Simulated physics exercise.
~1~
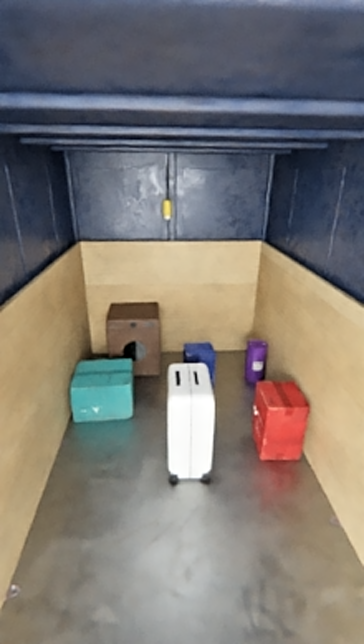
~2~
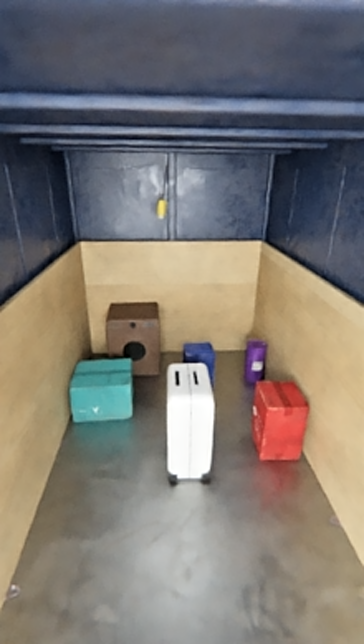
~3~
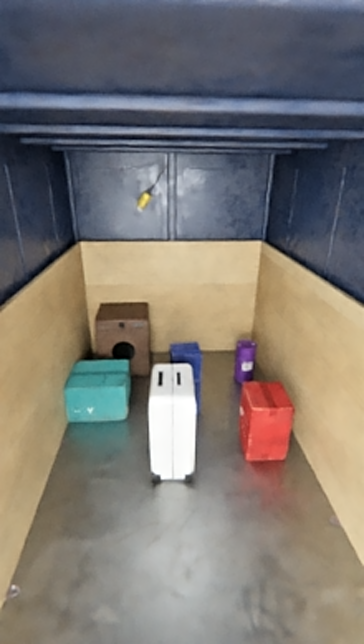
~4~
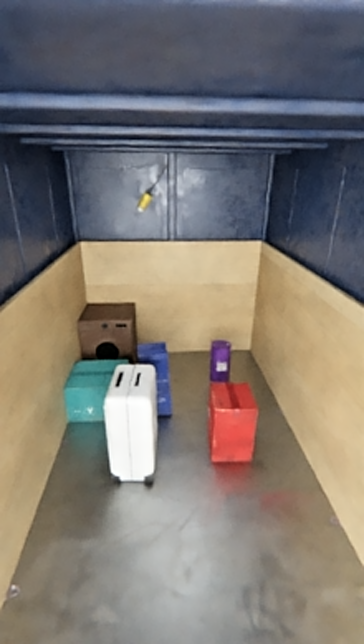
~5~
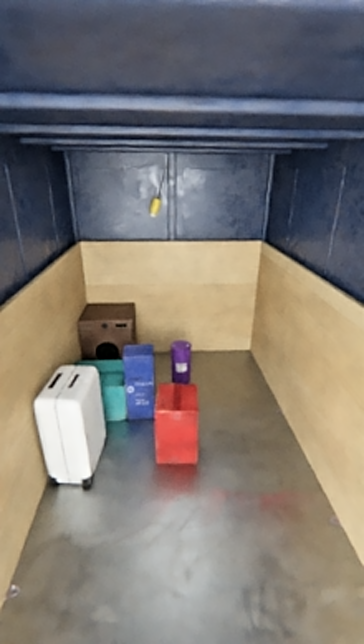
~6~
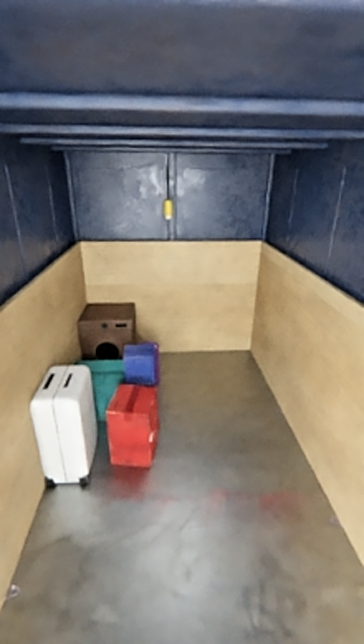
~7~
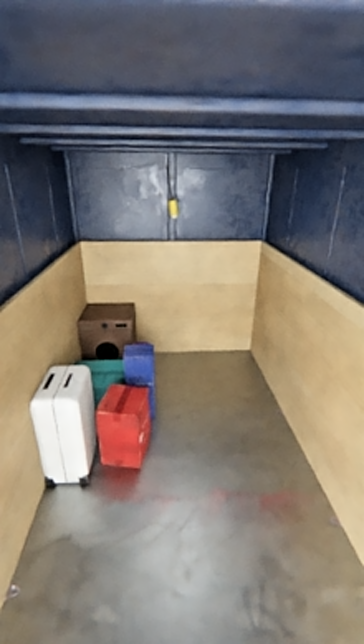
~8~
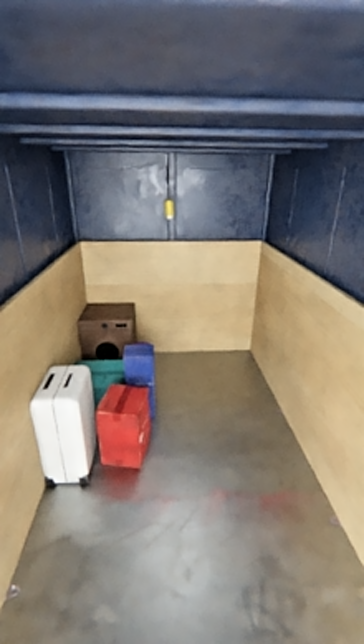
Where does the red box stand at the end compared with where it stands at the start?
It starts over by the right wall, and it ends on the left side of the load bay, just to the right of the white case.
